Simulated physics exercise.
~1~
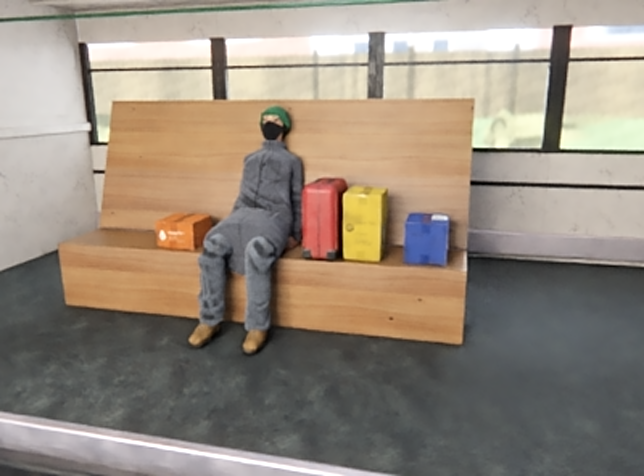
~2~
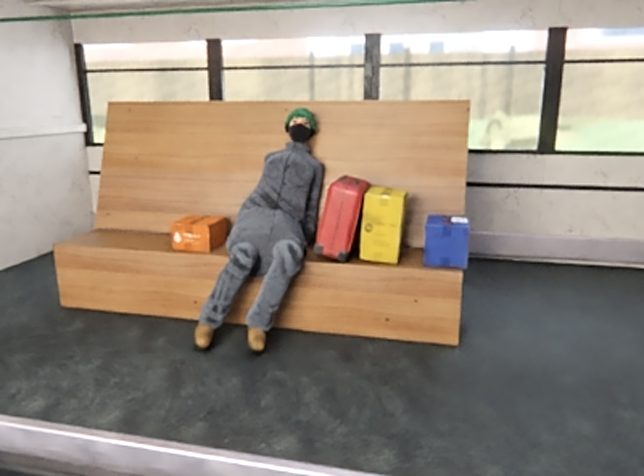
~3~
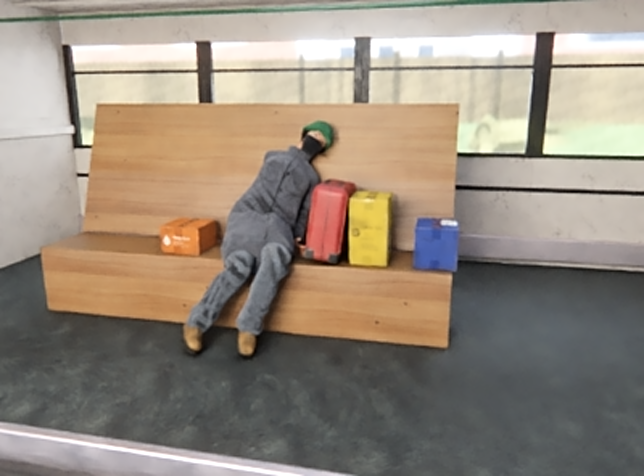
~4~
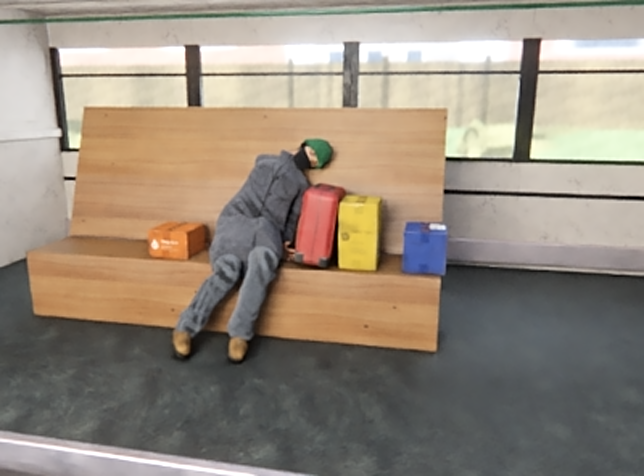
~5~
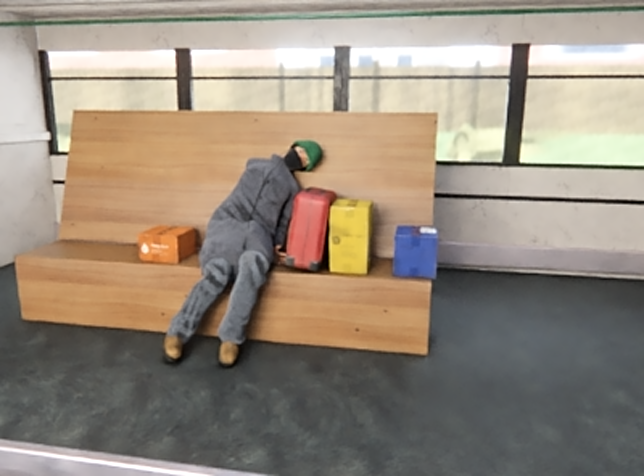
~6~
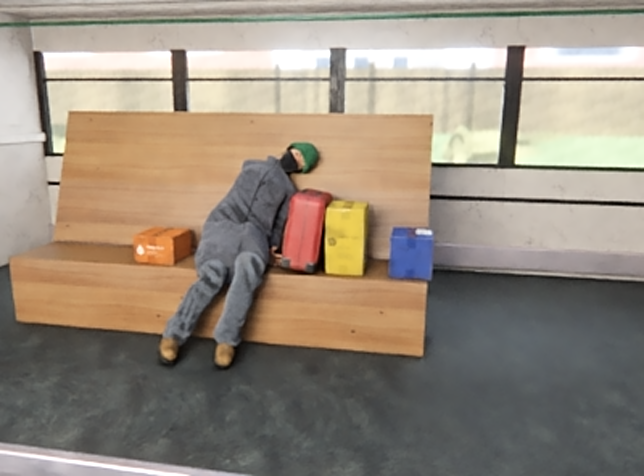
The footage shows a masked person in a green cap and grey clothes slumping to the right on a wooden bench, coming to rest against a red case that tilts beside a yellow pack, while the cases and the blue and orange boxes shift slightly right and all stay on the seat.
